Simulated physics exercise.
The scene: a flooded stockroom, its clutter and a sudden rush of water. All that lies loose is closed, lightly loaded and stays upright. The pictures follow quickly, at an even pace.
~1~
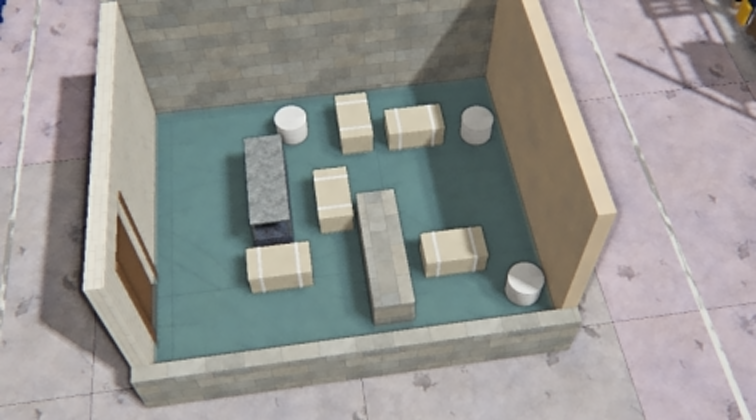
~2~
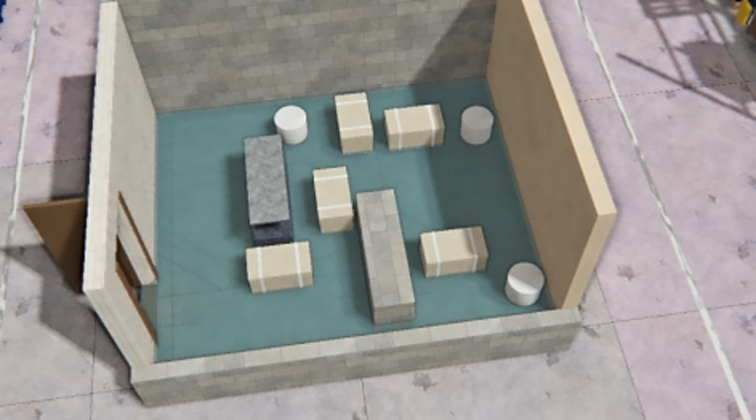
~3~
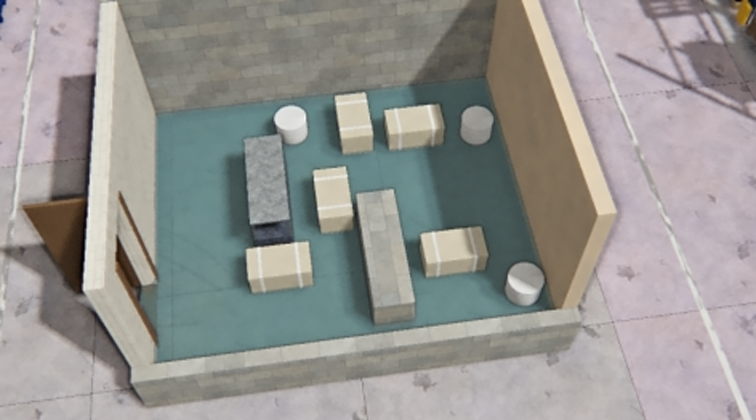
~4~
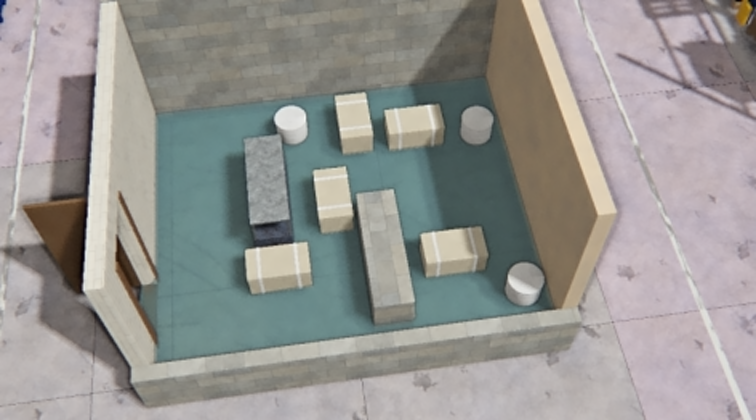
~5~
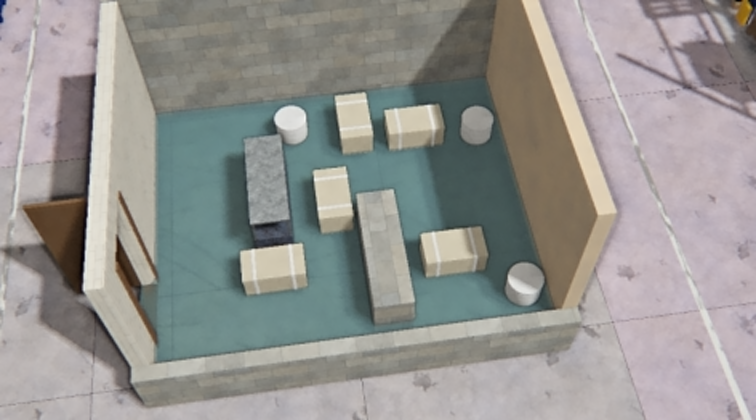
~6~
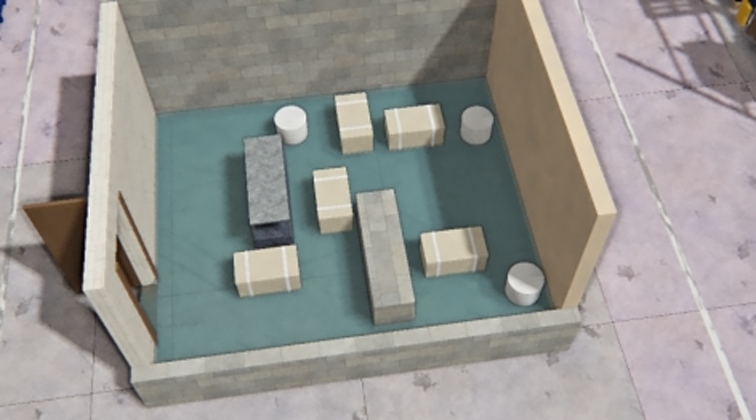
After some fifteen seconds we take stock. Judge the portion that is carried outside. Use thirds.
Share: Not even a third.
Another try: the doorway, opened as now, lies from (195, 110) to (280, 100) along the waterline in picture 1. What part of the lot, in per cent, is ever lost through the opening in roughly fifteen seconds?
Near 50 in a hundred.
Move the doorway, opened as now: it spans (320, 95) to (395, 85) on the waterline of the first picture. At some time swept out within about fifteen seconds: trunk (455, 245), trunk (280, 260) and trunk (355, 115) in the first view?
In turn: Still in, no, carried outside.
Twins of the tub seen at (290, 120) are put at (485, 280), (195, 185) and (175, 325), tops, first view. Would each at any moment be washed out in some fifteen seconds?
In turn: Kept in, yes, carried outside.
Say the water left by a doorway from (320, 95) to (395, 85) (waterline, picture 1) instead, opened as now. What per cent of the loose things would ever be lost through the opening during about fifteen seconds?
About 60 per cent.
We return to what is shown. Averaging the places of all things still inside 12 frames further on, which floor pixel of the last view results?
Near (354, 215).
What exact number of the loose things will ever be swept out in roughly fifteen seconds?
The number is 1.
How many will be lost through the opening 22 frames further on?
That makes 1.
A moment on, 0 of 8 are out; 8 afloat.
Next, 0 of 8 are out; 8 afloat.
Later, 1 of 8 are out; 7 afloat.
In the end, 1 of 8 are out; 7 afloat.
